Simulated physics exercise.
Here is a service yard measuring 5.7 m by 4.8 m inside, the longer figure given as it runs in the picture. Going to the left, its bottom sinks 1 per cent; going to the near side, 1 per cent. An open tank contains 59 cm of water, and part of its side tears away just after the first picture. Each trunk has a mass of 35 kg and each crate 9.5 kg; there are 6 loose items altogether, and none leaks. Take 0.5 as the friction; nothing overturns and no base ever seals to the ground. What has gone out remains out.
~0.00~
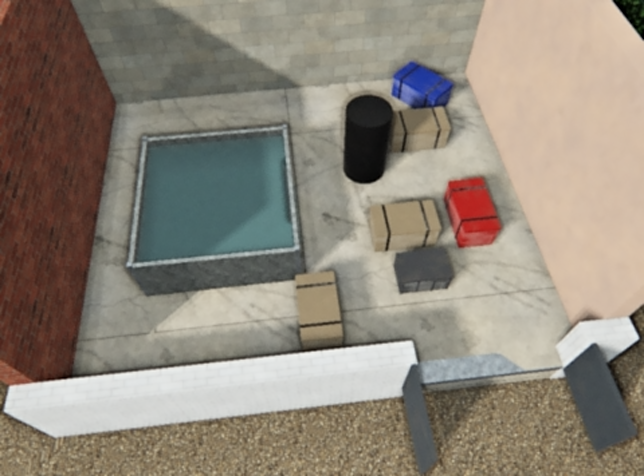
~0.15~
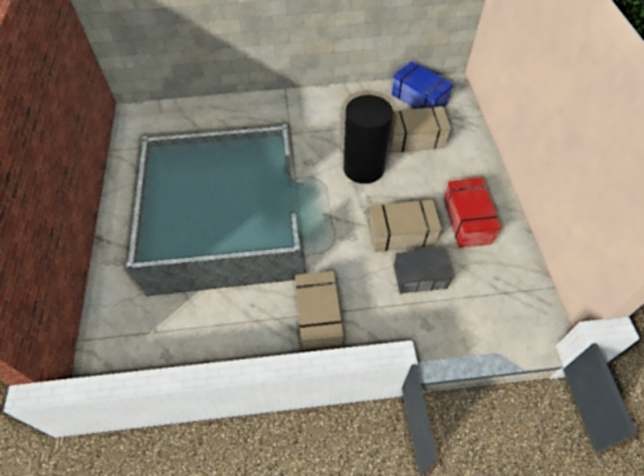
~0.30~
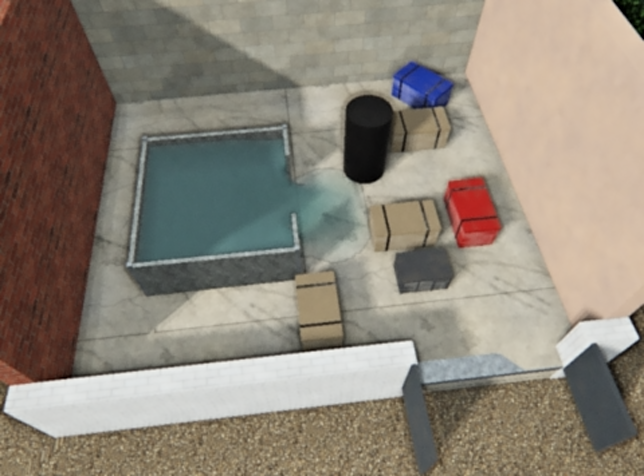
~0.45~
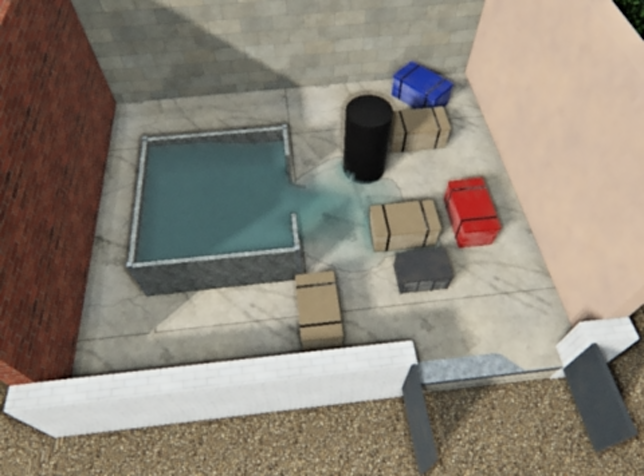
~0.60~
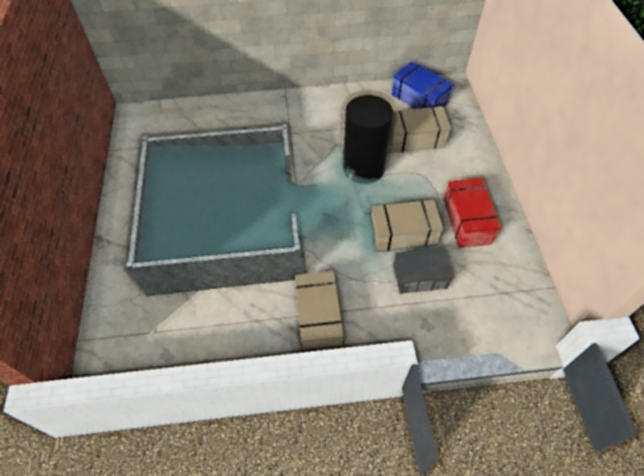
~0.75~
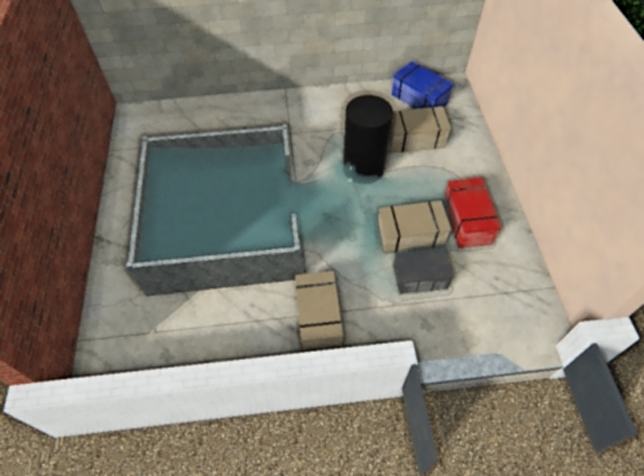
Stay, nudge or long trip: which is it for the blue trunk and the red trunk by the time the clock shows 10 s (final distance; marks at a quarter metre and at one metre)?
So the blue trunk is moved a short distance, and as for the red trunk, it is moved a long way.
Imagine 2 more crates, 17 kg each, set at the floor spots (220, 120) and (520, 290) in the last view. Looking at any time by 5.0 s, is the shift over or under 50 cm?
Below the mark, beyond the mark.
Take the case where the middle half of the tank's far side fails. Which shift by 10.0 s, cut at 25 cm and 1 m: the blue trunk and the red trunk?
If so, the blue trunk is washed away, the red trunk remains in place.
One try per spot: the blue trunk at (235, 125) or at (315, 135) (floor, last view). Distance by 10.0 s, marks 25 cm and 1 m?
Run 1: It remains nearly still. Run 2: It remains nearly still.
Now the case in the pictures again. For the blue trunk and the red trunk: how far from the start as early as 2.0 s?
Close to 0 and 60 centimetres by then.
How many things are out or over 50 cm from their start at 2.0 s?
Tally: 3.
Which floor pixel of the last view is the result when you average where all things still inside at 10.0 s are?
Roughly at (383, 181).
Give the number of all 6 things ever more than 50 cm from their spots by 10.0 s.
I make it 3.
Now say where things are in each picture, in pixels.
In the first picture, the blue trunk at (423, 79), on the bottom; the red trunk at (474, 203), on the bottom; water covers 3.4 m2; 0 of 6 have shifted.
In the second picture, the blue trunk at (423, 79) rests on the ground; the red trunk at (474, 203) rests on the ground; water covers 3.9 m2; 0 of 6 have shifted.
In the third picture, the blue trunk at (423, 79), on the bottom; the red trunk at (474, 203), on the bottom; 4.7 m2 under water; 0 of 6 have shifted.
In the fourth picture, the blue trunk at (423, 79), on the bottom; the red trunk at (474, 203) rests on the ground; water covers 5.2 m2; 0 of 6 have shifted.
In the fifth picture, the blue trunk at (423, 79) rests on the ground; the red trunk at (474, 203) rests on the ground; water covers 5.8 m2; 0 of 6 have shifted.
In the sixth picture, the blue trunk at (423, 79), on the bottom; the red trunk at (474, 203) rests on the ground; water covers 6.4 m2; 1 of 6 have shifted.
After 2.0 s the blue trunk is near (423, 79), 0.0 m from its start, aground; the red trunk is near (526, 207), 0.6 m from its start, aground; 0 of 6 are out; 0 afloat.
After 4.5 s the blue trunk is near (406, 94), 0.4 m from its start, aground; the red trunk has gone out; 3 of 6 are out; 0 afloat.
After 7.0 s the blue trunk is near (405, 94), 0.5 m from its start, aground; the red trunk has gone out; 3 of 6 are out; 0 afloat.
After 10.0 s the blue trunk is near (405, 94), 0.5 m from its start, aground; the red trunk has gone out; 3 of 6 are out; 0 afloat.
